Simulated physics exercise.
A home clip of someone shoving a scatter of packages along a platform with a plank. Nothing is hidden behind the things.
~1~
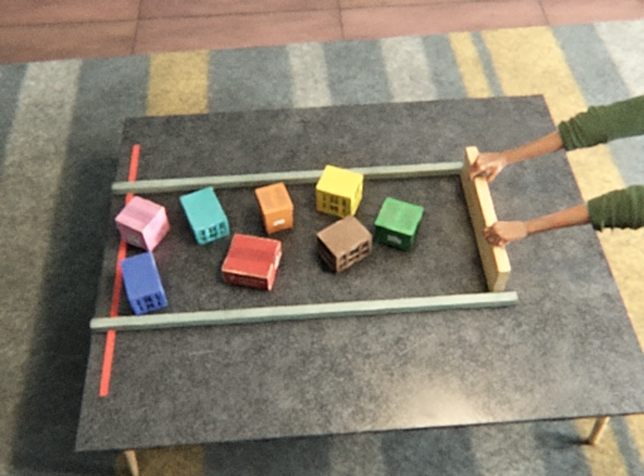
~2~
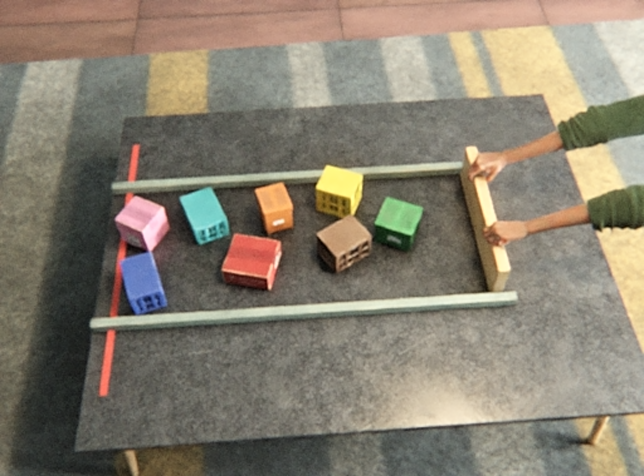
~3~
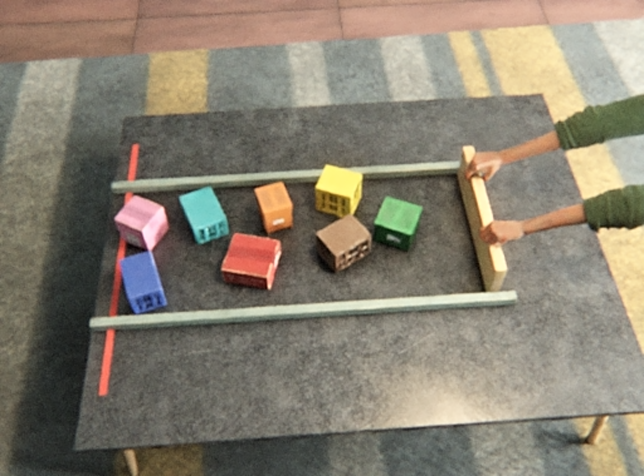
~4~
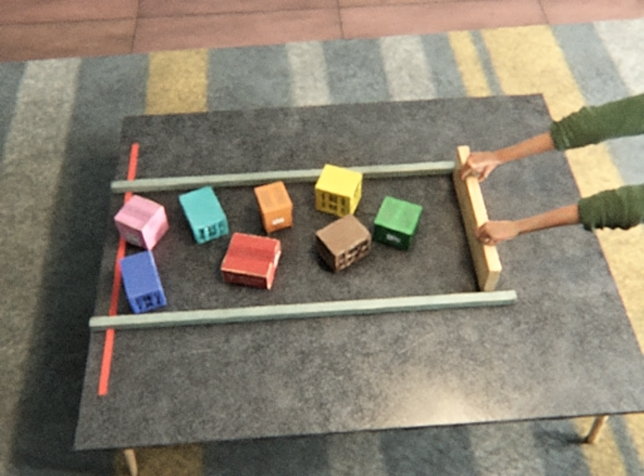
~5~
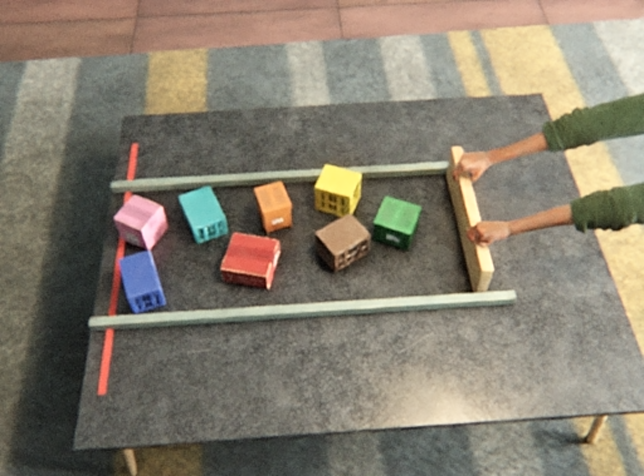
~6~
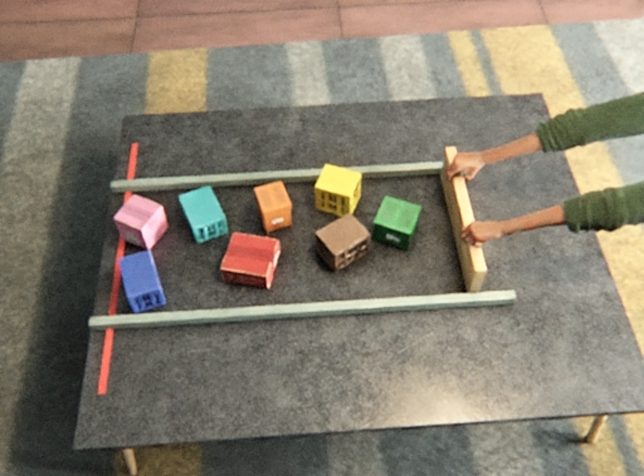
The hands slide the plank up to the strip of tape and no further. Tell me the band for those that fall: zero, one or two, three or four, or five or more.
Outcome: The number that fall off is five or more.
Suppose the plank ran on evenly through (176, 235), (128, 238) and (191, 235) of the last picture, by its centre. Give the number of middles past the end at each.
It would be 3, 5 and 2.
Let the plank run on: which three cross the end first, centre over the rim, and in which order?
In order: The pink parcel, then the blue crate, then the turquoise crate.
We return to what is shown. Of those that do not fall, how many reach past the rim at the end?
1 of them.
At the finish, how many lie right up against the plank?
It touches 1.
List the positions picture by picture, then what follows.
In the first picture, pink parcel (143, 224); blue crate (143, 283); turquoise crate (205, 216); plank (483, 218); tape (122, 254).
In the second picture, blue crate (143, 283); orange tote (275, 209).
In the third picture, turquoise crate (204, 215); plank (480, 218).
In the fourth picture, pink parcel (142, 223); green tote (397, 224).
In the fifth picture, blue crate (142, 282); red parcel (251, 261).
In the sixth picture, pink parcel (141, 223); blue crate (142, 281); turquoise crate (203, 214); plank (461, 218); tape (120, 252).
Early on, none off yet; pink parcel at rest near (141, 223); blue crate at rest near (142, 281); turquoise crate at rest near (203, 214).
A while later, none off yet; pink parcel at rest near (141, 223); blue crate at rest near (142, 281); turquoise crate travelled a little near (186, 215).
Further along, one off so far; pink parcel in the air near (91, 289); blue crate leaning well over near (75, 294); turquoise crate travelled well along near (102, 220).
Finally, the number that fall off is five or more; lost, green tote, yellow crate, orange tote, red parcel, turquoise crate, blue crate and pink parcel.
